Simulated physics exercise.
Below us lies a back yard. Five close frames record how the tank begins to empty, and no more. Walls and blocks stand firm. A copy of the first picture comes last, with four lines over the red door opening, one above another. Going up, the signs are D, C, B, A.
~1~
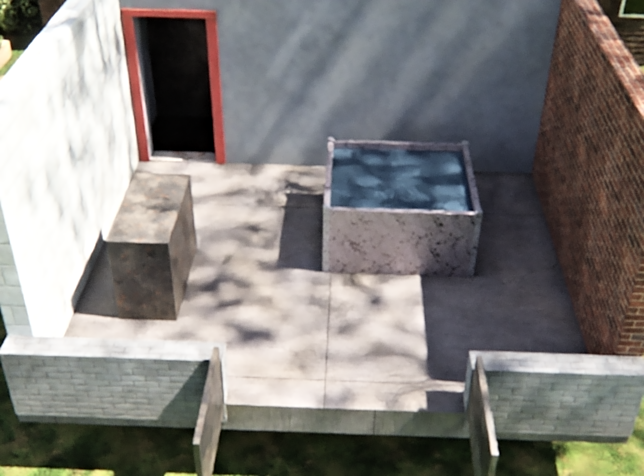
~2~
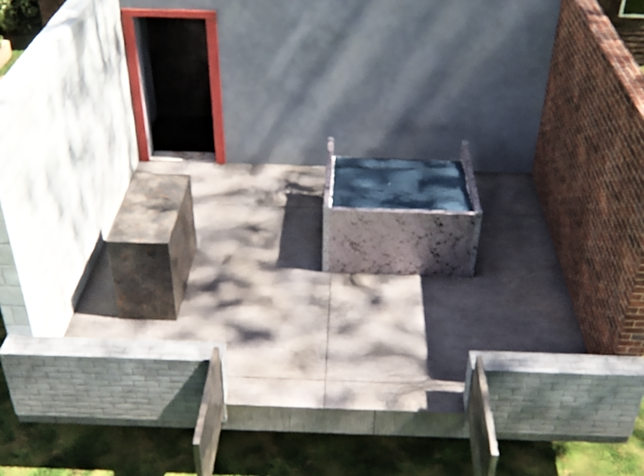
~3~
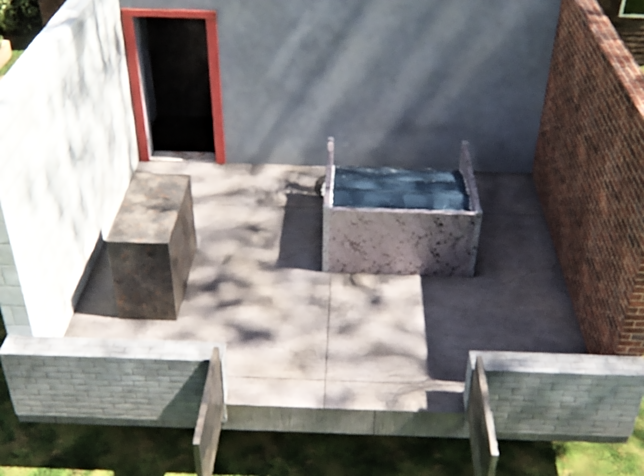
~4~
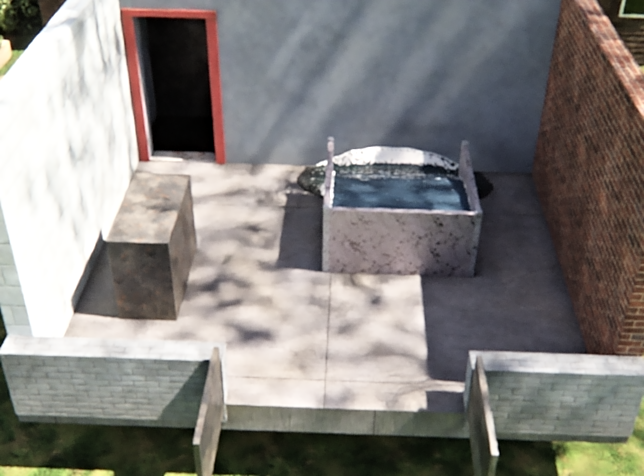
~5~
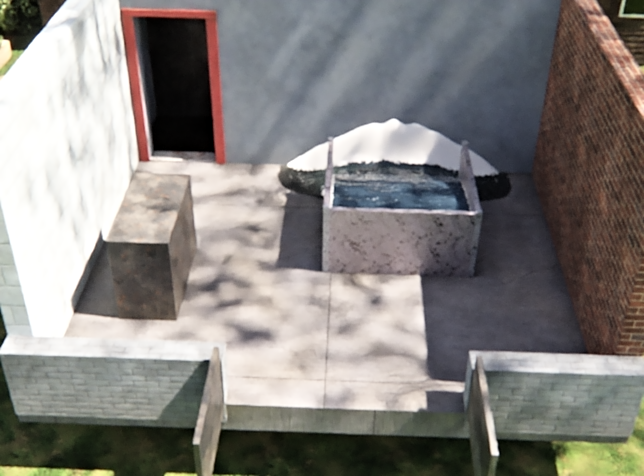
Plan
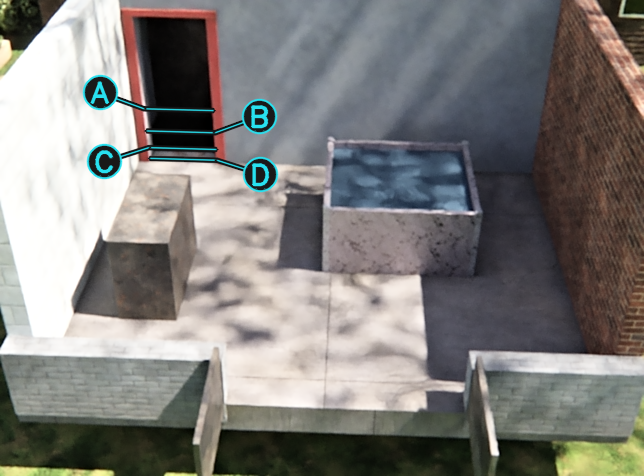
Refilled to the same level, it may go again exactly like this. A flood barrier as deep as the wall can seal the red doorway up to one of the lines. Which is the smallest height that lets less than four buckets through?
C will do.
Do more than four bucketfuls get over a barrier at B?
No.
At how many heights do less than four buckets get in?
Three of the four.
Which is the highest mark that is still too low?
That is mark D.
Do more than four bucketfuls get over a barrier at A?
No, not at all.
On the marked copy, A at (178, 109); B at (180, 131); C at (182, 148); D at (183, 159); from the bottom up D, C, B, A.
With A, nothing gets over.
With B, nothing gets over.
With C, a splash gets over, under a bucket.
With D, about 9 bucketfuls get in.
